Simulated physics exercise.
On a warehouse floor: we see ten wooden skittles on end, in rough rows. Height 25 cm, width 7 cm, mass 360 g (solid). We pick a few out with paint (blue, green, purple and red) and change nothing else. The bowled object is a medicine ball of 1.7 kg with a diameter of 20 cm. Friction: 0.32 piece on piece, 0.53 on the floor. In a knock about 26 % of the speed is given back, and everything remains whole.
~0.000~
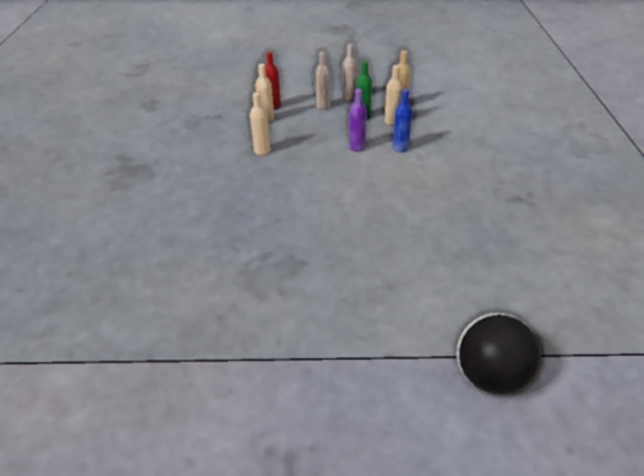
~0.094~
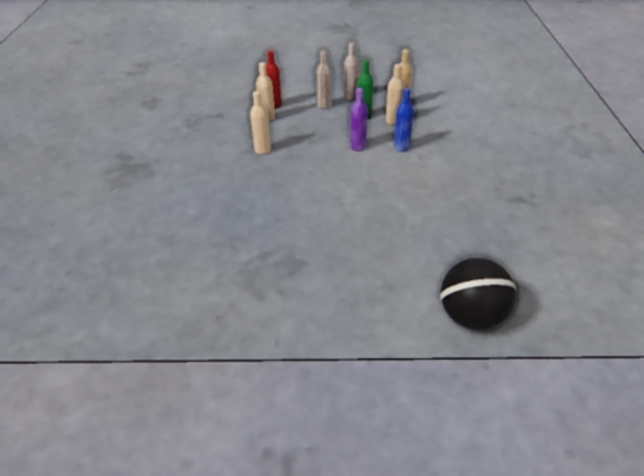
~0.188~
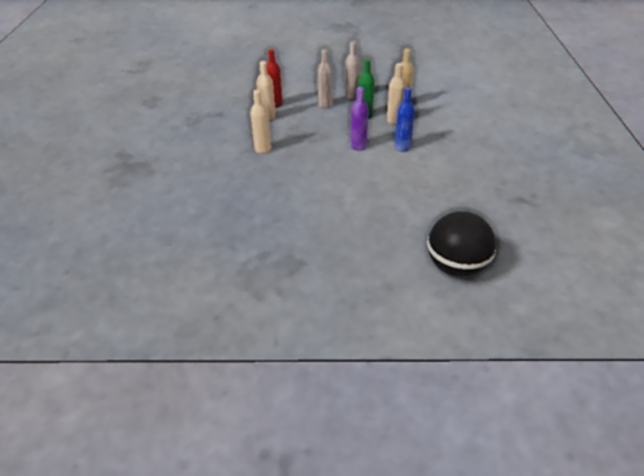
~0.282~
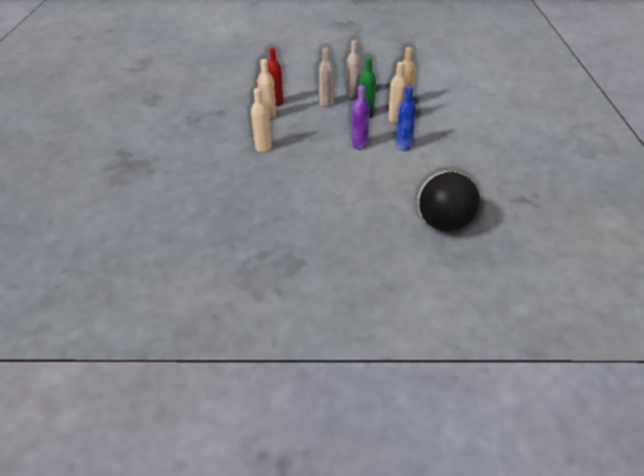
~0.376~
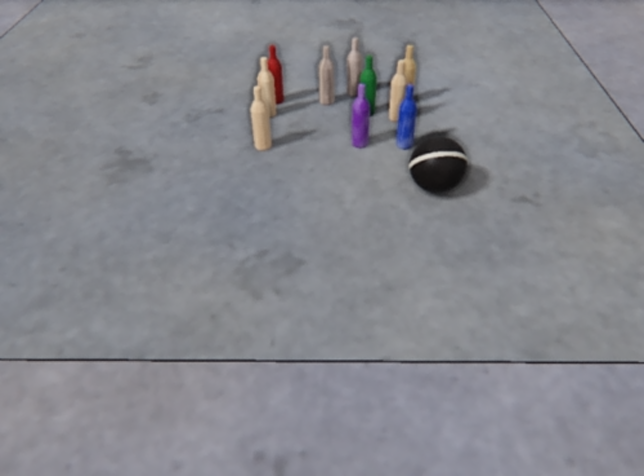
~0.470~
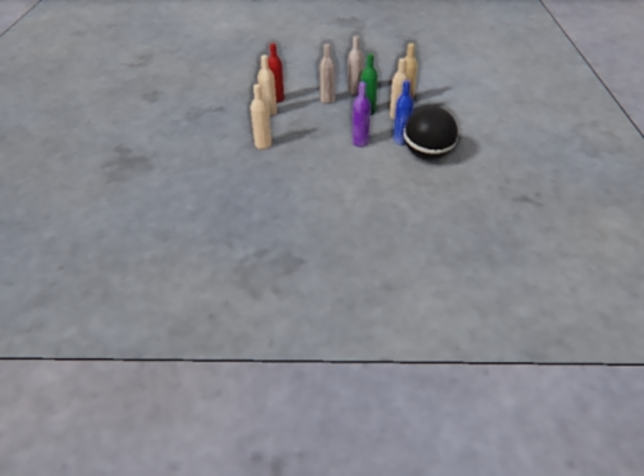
In this clip, a black ball with a white stripe rolls away across a grey floor, drifting slightly left, toward a group of upright bottle-shaped skittles, and reaches the blue one at the front right, which shifts slightly.
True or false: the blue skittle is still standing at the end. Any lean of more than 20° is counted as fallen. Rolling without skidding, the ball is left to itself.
False.
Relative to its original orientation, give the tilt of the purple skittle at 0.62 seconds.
Around 0° from its start.
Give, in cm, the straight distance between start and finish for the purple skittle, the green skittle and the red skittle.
Shift in cm - purple: 0; green: 20; red: 0.
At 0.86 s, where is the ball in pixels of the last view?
Near (444, 62).
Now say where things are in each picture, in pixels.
In the first frame (each place is the centre of the face we see best; the camera moves round a little), ball (498, 353) 1.12 m before the front row; blue skittle (400, 124); green skittle (369, 93); purple skittle (356, 124); all in place.
Ball (477, 294) 92 cm before the front row; blue skittle (401, 124), in the second frame.
Ball (462, 244) 71 cm before the front row; blue skittle (402, 123), in the third frame.
Ball (449, 202) 51 cm before the front row; blue skittle (404, 122), in the fourth frame.
Ball (438, 165) 31 cm before the front row; blue skittle (404, 121), in the fifth frame.
Ball (431, 134) in among them; blue skittle (402, 117) moved 26 mm; red skittle (278, 76); green skittle (374, 87); one has shifted, in the sixth frame.
By 0.62 s, ball still moving; 1 of the 10 skittles over; blue skittle tilted 24°; green skittle tilted 17°.
By 0.86 s, ball still moving; 4 of the 10 skittles over; blue skittle tilted 75°; green skittle lying flat.
By 1.30 s, ball still moving; 5 of the 10 skittles over; blue skittle lying flat; green skittle lying flat.
When it is over (1.6 s), ball rolling away; 5 of the 10 skittles over; blue skittle lying flat; green skittle lying flat; red skittle unmoved. In pixels of the last frame, middles, blue skittle near (350, 119), green skittle near (342, 91).
